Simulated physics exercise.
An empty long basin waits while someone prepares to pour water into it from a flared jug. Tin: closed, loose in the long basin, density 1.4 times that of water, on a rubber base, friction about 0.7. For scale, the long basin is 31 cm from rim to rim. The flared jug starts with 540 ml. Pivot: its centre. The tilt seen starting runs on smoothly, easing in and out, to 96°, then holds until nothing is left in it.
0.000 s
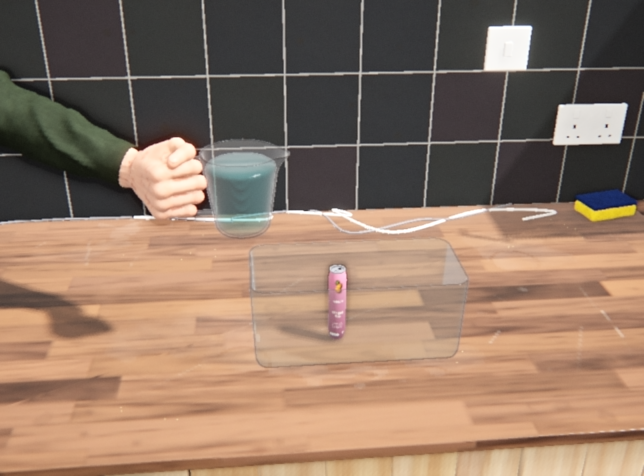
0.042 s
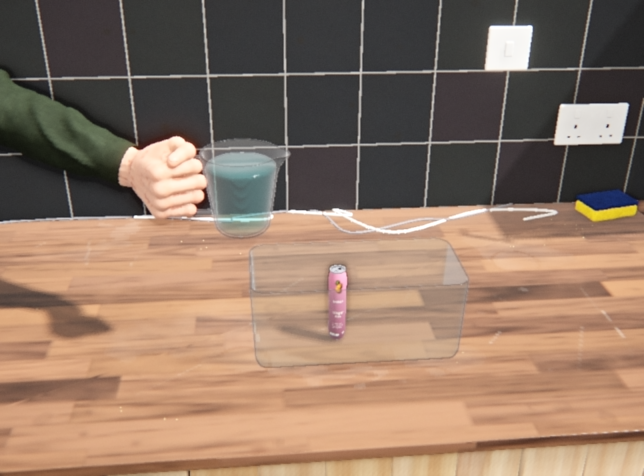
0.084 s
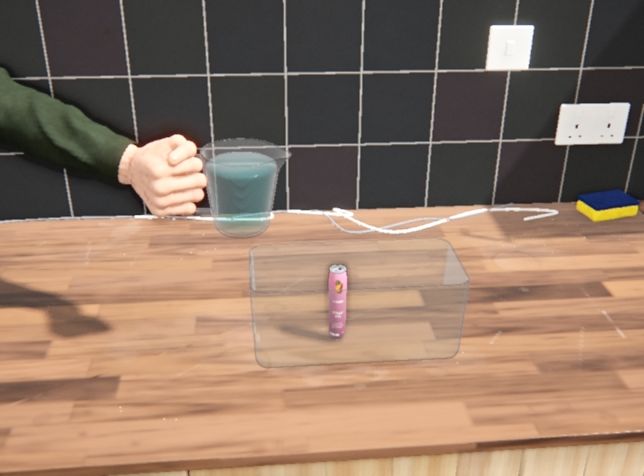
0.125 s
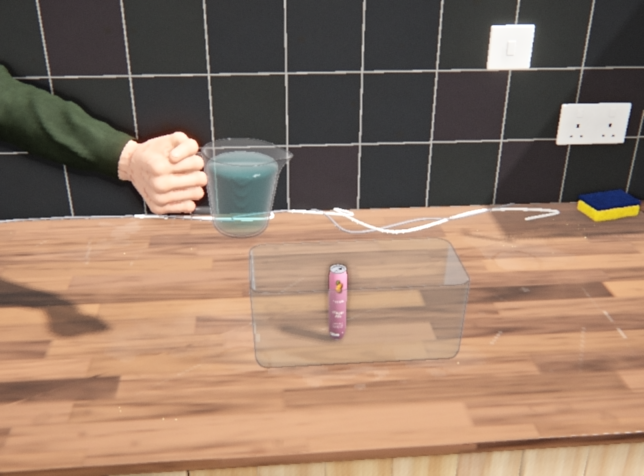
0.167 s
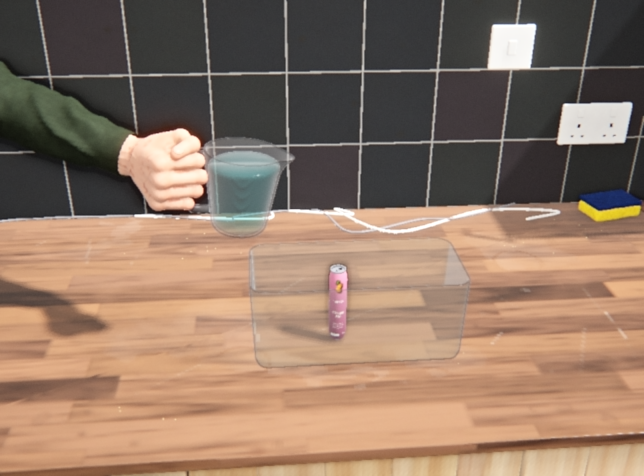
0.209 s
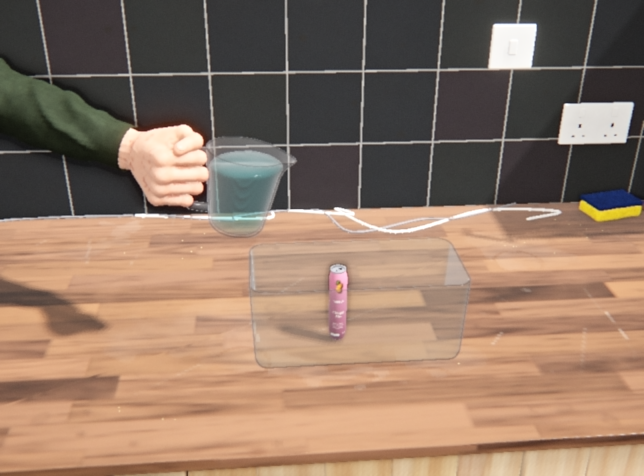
A hand holds a jug of blue-green liquid and slowly tilts it slightly right.
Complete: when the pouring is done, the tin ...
... has gone over.
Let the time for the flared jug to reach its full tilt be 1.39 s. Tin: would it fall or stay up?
Well, the tin simply tips.
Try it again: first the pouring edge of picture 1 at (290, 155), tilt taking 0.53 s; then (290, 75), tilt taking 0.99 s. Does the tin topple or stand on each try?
Try 1: Tipped over; try 2: Still standing.
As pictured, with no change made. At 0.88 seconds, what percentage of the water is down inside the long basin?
The share is close to 56 percent.
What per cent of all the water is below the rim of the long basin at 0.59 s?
The basin holds roughly 5 in a hundred parts at that moment.
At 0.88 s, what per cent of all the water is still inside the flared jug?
About 28 per cent.
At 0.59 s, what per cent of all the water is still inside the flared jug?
Portion remaining: Approx. 78 per cent.
By 0.59 s the tilt is 63° and 78 per cent is still to pour; the tin stands where it began.
By 0.88 s the tilt is 93° and 28 per cent is still to pour; the tin stands where it began.
By 1.17 s the tilt is 96° and 3 per cent is still to pour; the tin lies on its side.
By 1.49 s the tilt is 96° and 0 per cent is still to pour; the tin lies on its side.
At rest the tin lies on its side.
